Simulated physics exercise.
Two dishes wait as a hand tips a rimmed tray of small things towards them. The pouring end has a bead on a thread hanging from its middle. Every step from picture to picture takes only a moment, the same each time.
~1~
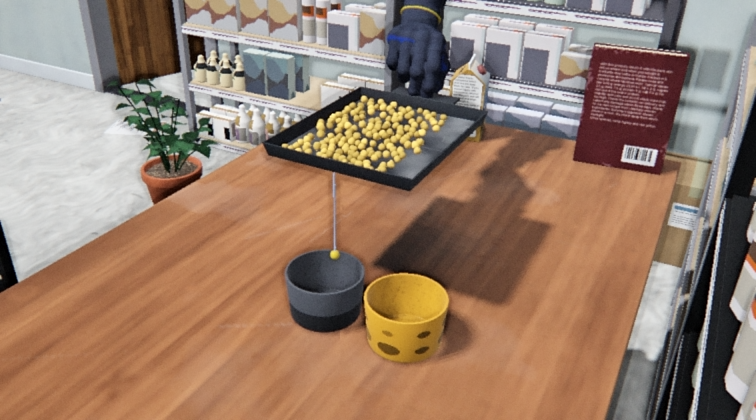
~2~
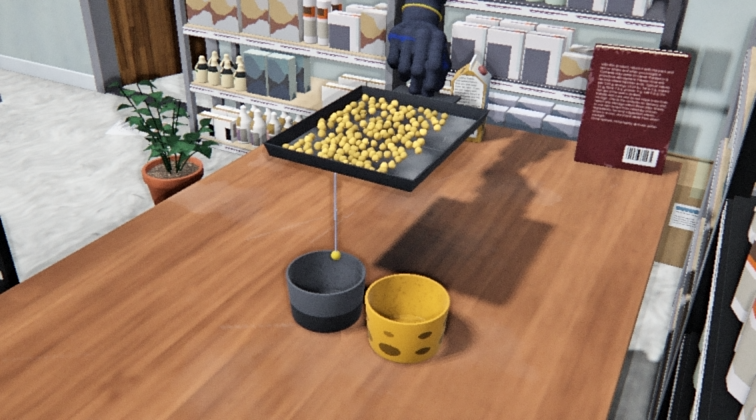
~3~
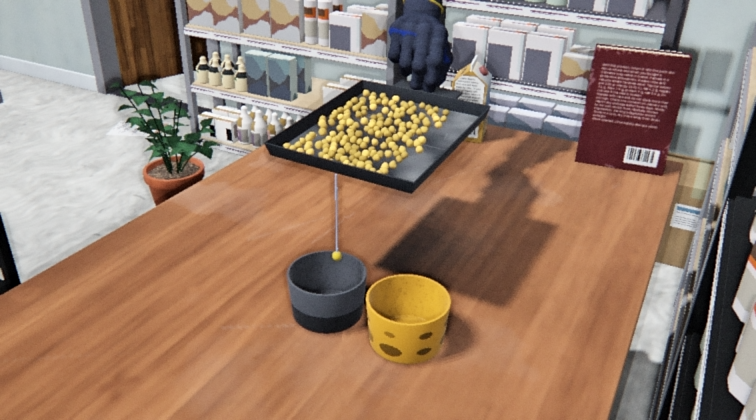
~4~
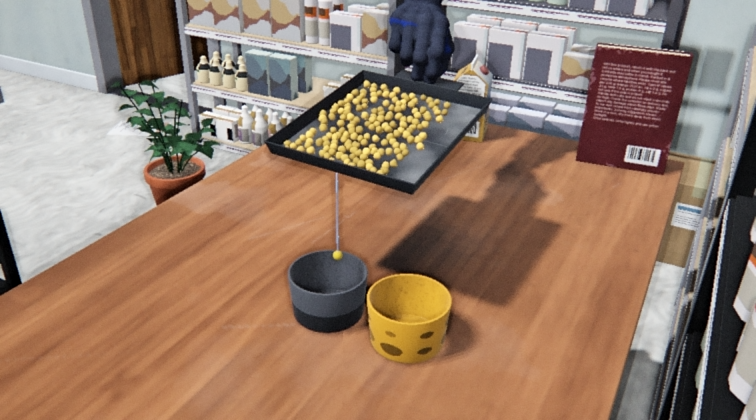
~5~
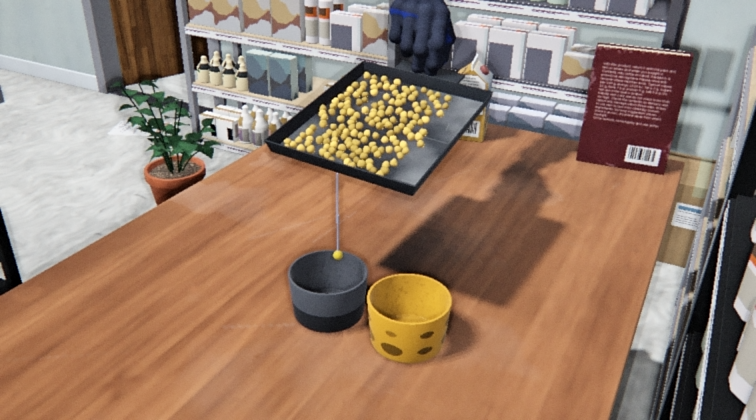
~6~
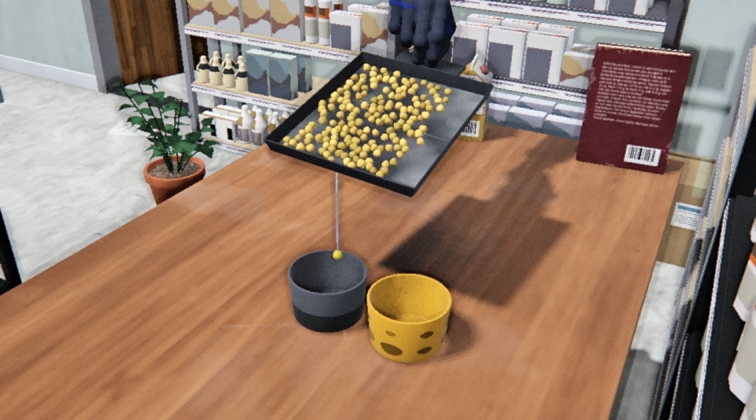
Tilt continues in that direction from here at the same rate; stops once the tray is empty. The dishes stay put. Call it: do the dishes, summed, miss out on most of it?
No, most of it lands in them.
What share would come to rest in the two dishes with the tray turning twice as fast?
About 70 %.
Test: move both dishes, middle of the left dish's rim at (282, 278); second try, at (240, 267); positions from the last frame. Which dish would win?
Result, first place: The righthand one; second place: The righthand one.
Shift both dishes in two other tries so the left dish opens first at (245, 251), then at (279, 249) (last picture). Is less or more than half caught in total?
Place 1: Lower than half; place 2: Lower than half.
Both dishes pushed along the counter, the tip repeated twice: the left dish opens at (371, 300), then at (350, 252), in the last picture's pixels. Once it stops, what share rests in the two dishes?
It comes to roughly 70 per cent in one try and roughly 20 per cent in the next.
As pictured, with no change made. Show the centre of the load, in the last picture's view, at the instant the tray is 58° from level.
I'd mark it close to (369, 147).
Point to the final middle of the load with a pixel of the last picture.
Around (391, 337).
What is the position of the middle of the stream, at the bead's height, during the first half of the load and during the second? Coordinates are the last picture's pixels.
Roughly (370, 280) first, then roughly (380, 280).
Shortly afterwards, tray tipped steeply; all but a few on the tray; only a few in the air.
Next, tray tipped right over; near two thirds on the tray; a little in the right dish; only a few outside both; near a quarter in the air.
Some moments later, tray tipped past a quarter turn; near half in the right dish; a little in the left dish; near a third outside both.
In the end, tray tipped past a quarter turn; near half in the right dish; a little in the left dish; near a third outside both.
